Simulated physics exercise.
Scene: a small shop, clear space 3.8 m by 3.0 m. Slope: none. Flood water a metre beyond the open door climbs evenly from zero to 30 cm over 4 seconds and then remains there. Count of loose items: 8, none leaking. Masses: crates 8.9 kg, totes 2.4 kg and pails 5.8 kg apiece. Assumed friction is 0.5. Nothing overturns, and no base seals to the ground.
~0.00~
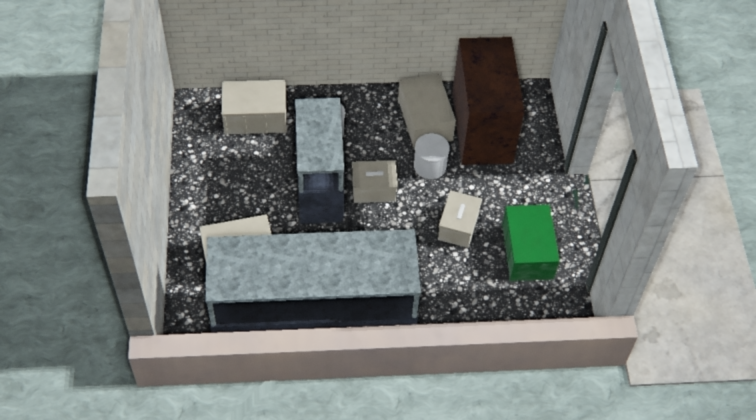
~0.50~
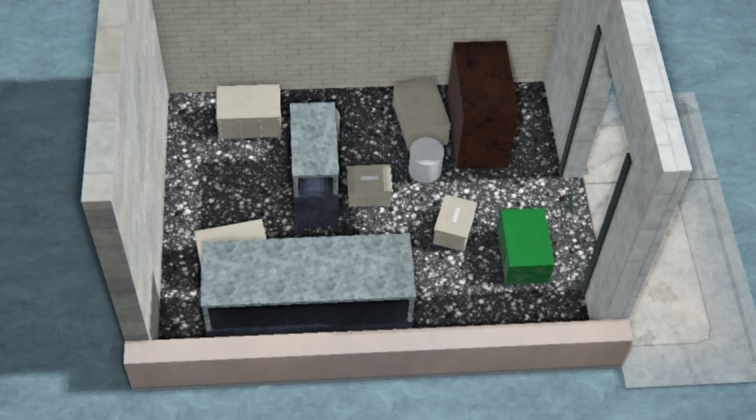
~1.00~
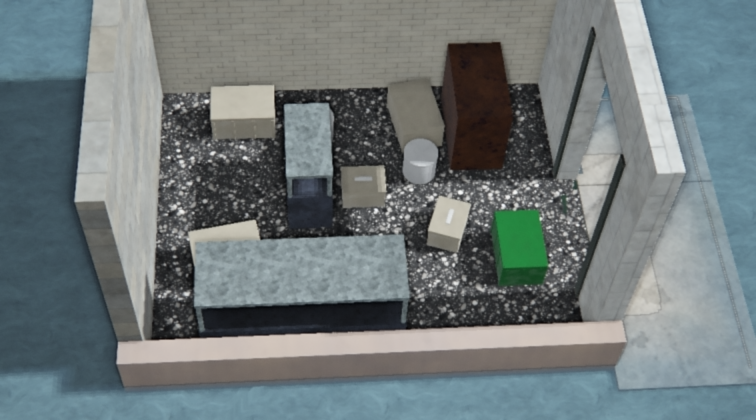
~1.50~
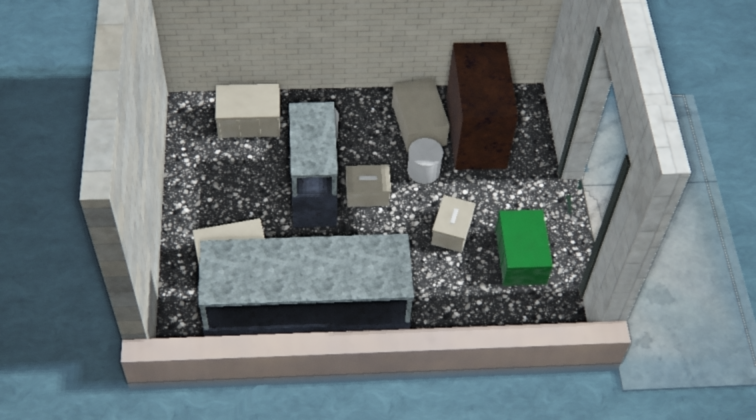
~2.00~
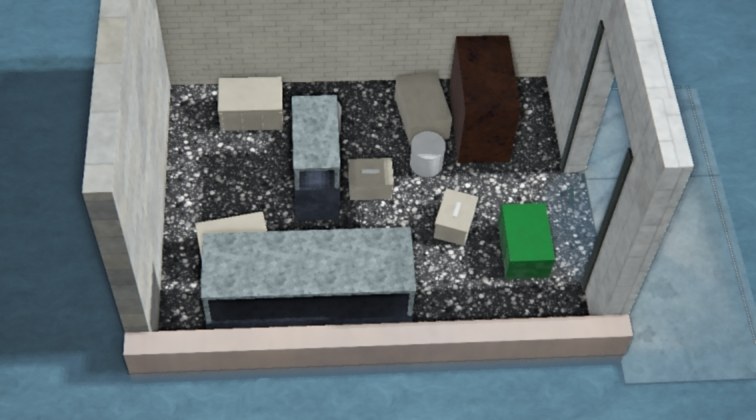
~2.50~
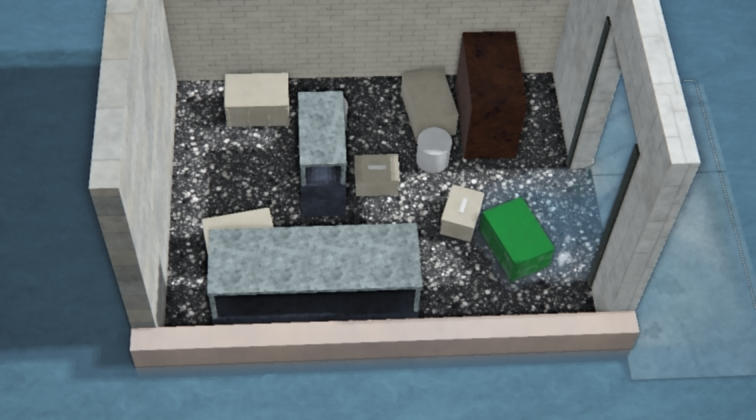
A small shop room with counters, boxes and a brown cabinet, water creeping in at the right doorway and the green crate turning slightly.
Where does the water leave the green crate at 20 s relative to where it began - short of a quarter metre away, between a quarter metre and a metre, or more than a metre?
Prediction: It relocates a long stretch.
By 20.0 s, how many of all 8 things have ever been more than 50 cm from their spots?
I make that 8.
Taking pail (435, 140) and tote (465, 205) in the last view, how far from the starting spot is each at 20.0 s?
In that order: 80 cm, 50 cm.
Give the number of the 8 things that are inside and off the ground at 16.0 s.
At that time, 8.
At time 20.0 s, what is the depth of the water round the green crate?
I'd put it at about 30 cm.
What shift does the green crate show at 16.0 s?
By that time, close to 300 cm.
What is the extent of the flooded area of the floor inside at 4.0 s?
5.0 m2.
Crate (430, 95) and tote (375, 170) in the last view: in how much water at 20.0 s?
30 and 30 cm.
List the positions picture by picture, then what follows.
The green crate at (532, 233), on the bottom; 0.0 m2 under water; 0 of 8 have shifted, in the first frame.
The green crate at (527, 237) rests on the ground; 0.0 m2 under water; 0 of 8 have shifted, in the second frame.
The green crate at (521, 238) rests on the ground; 0.0 m2 under water; 0 of 8 have shifted, in the third frame.
The green crate at (526, 238), on the bottom; water covers 0.0 m2; 0 of 8 have shifted, in the fourth frame.
The green crate at (528, 232) rests on the ground; water covers 0.3 m2; 0 of 8 have shifted, in the fifth frame.
The green crate at (518, 230), on the bottom, 15 cm from its start; 0.8 m2 under water; 1 of 8 have shifted, in the sixth frame.
After 4.0 s the green crate is near (439, 281), 1.1 m from its start, afloat; 2 afloat.
After 9.0 s the green crate is near (232, 183), 2.7 m from its start, afloat; 8 afloat.
After 16.0 s the green crate is near (291, 58), 2.8 m from its start, afloat; 8 afloat.
After 20.0 s the green crate is near (408, 102), 1.6 m from its start, afloat; 8 afloat.
